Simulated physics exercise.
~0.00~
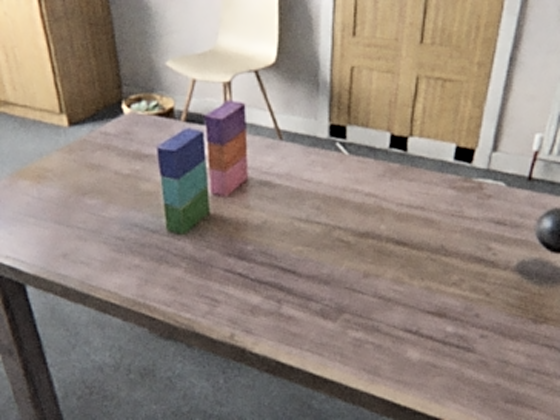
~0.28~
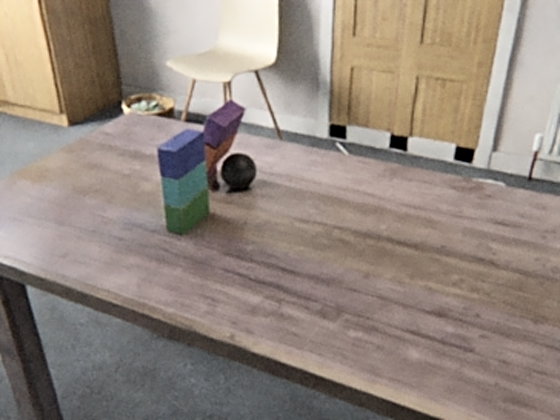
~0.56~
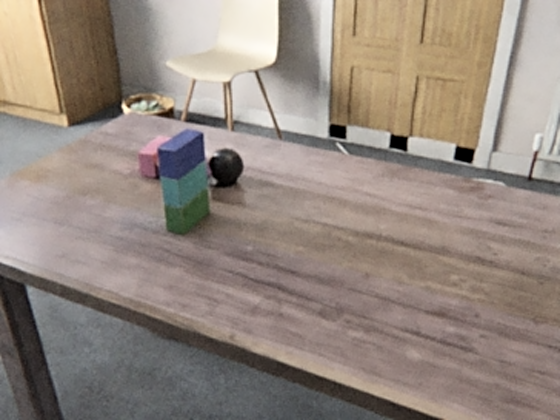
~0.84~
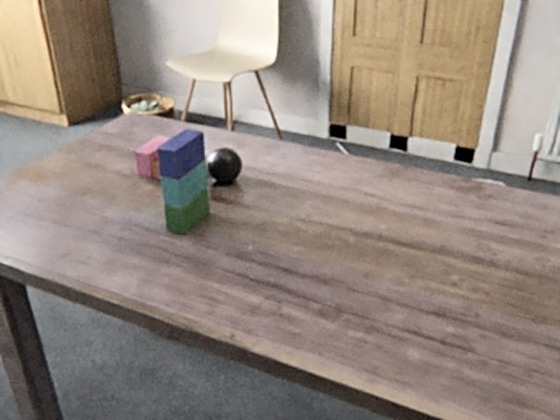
A black ball shot in from the right across the wooden table and struck the rear stack, toppling its purple and orange blocks and shoving the pink one left, then stopped beside the front stack of blue, turquoise and green, which stayed standing.
